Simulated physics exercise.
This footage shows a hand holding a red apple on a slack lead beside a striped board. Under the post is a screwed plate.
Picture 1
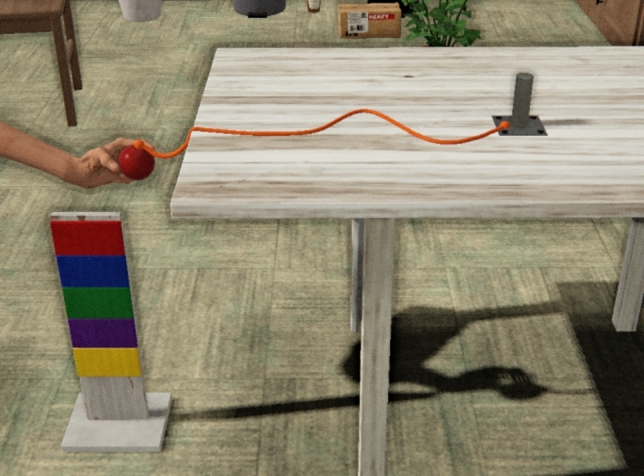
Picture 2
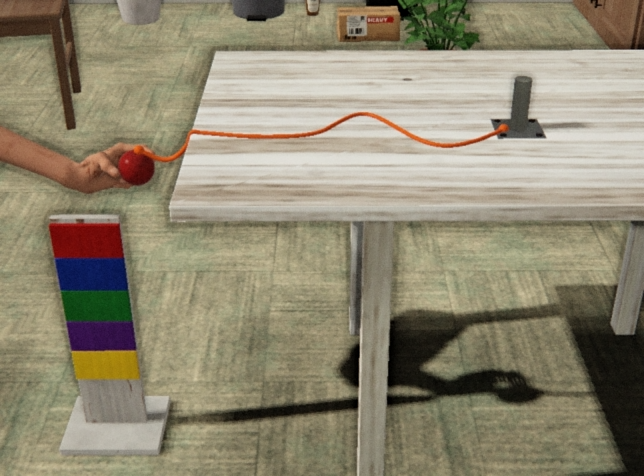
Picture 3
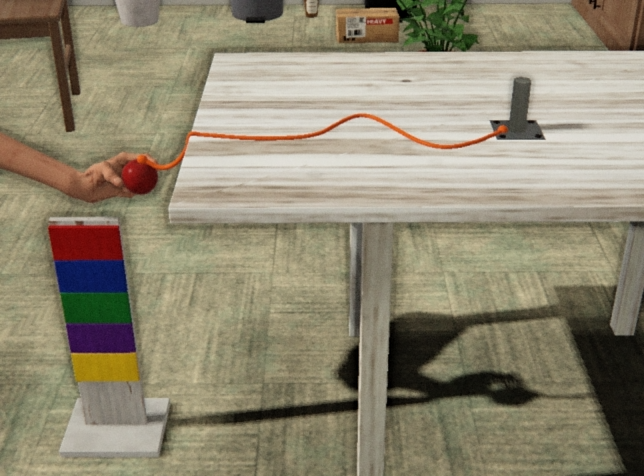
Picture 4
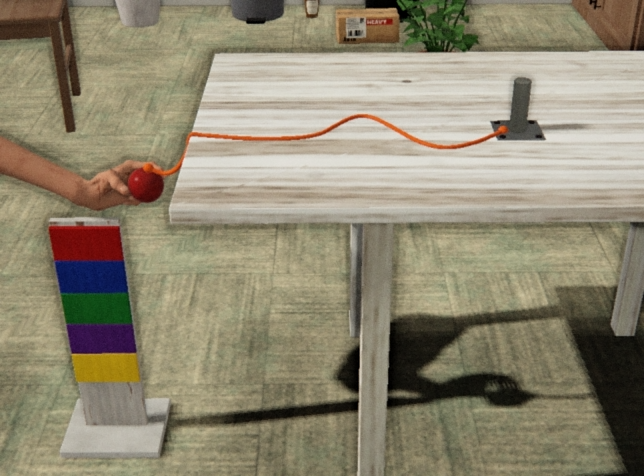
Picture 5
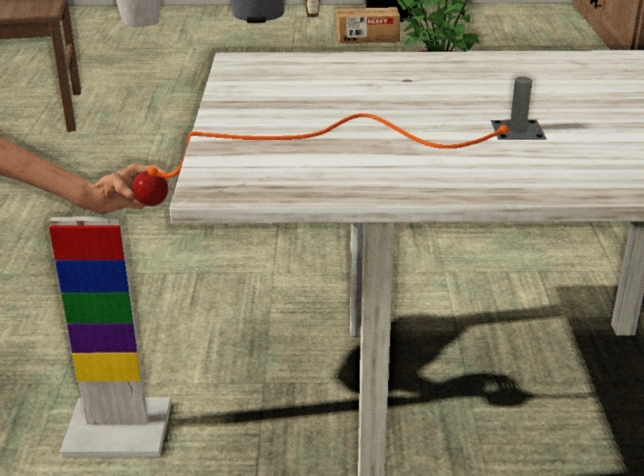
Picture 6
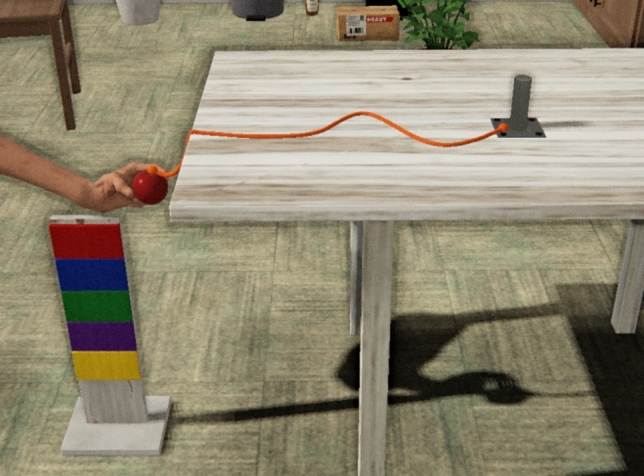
Hand holding a red ball on a slack orange cord moves slightly down and right above a striped board beside a table.
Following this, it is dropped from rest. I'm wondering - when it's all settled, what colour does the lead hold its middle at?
It's at blue.
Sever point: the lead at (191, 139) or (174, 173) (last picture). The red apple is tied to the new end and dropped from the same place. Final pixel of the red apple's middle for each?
Try one: (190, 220); try two: (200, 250).
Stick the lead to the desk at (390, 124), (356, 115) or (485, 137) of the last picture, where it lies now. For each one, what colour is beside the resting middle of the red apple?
Each in turn comes out as red, red, blue.
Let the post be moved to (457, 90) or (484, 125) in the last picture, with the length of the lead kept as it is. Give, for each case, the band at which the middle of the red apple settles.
It comes out green the first time and green the second time.
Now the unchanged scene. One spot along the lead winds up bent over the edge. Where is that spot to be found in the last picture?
In the last picture it is at roughly (259, 137).
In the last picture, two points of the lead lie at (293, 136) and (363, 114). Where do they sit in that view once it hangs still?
About (221, 129), and the other about (314, 129).
Soon after, apple near (169, 271); level with blue.
After that, apple near (237, 268); level with blue.
And then, apple near (199, 275); level with blue.
In the end, apple near (198, 275); level with blue. The blue one.
